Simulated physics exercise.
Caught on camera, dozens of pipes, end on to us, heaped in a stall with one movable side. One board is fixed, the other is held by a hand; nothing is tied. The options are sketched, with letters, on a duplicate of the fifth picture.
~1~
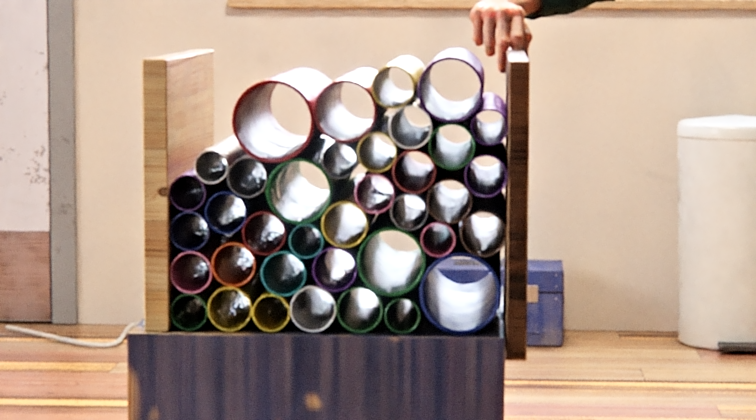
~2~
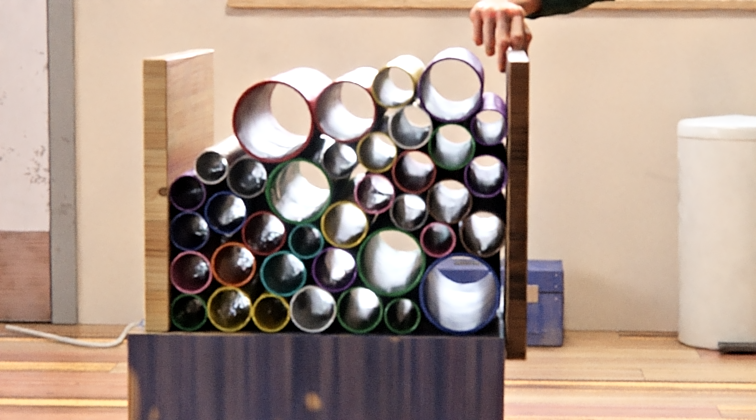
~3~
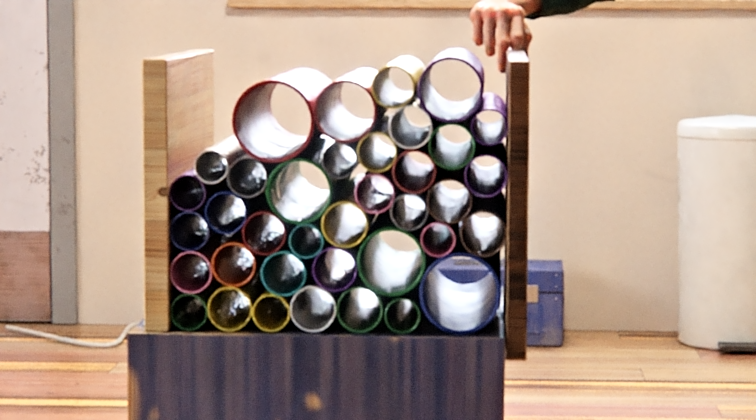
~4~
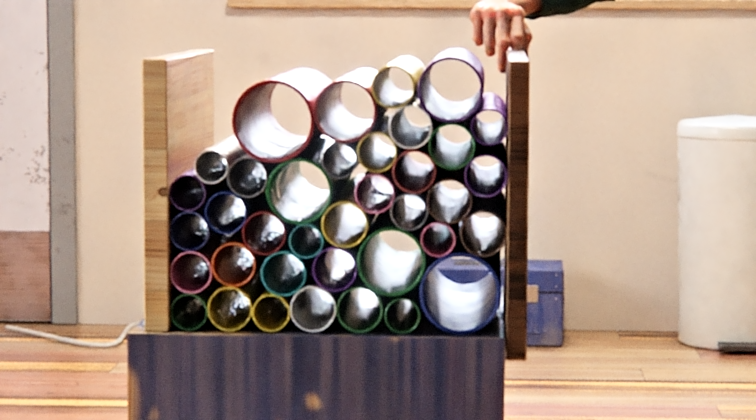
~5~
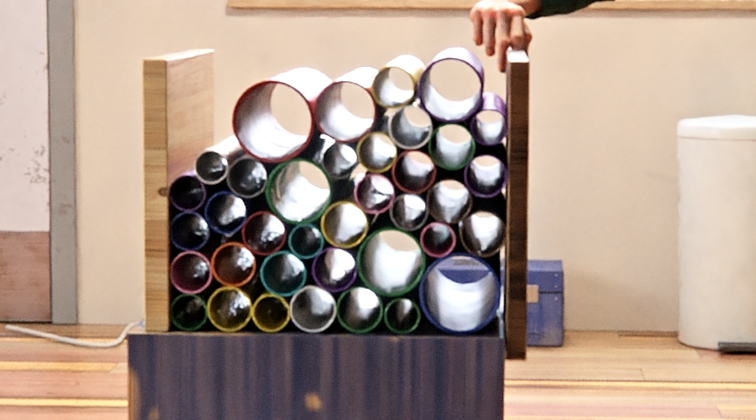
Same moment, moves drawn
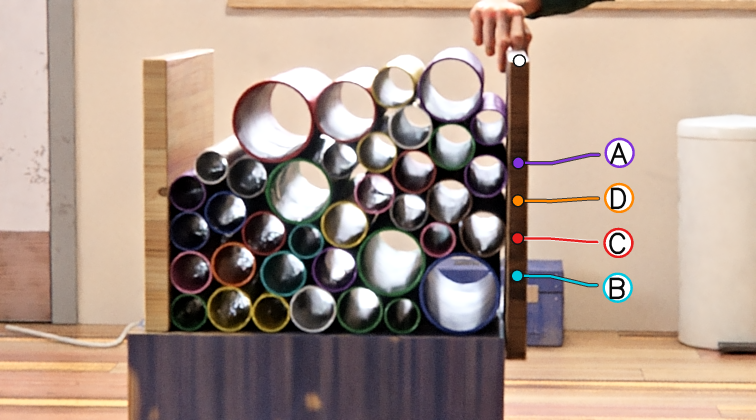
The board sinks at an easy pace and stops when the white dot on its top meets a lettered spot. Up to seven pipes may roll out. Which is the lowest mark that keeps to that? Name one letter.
No lower than C.
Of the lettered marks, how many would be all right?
Three of the four.
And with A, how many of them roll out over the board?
The count is none.
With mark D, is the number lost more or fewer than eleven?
Fewer than eleven.
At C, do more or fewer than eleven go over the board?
At C, fewer than eleven.
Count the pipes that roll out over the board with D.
It comes to two.
On the marked copy, A at (518, 163); B at (517, 276); C at (517, 239); D at (518, 200); the white dot at (519, 61).
With C. Early on, top of the board (508, 139).
Further on, top of the board (507, 227).
At the end, top of the board (507, 238), six out over the board.
As for the rest, A none out over the board; B more than seven out over the board; D two out over the board.
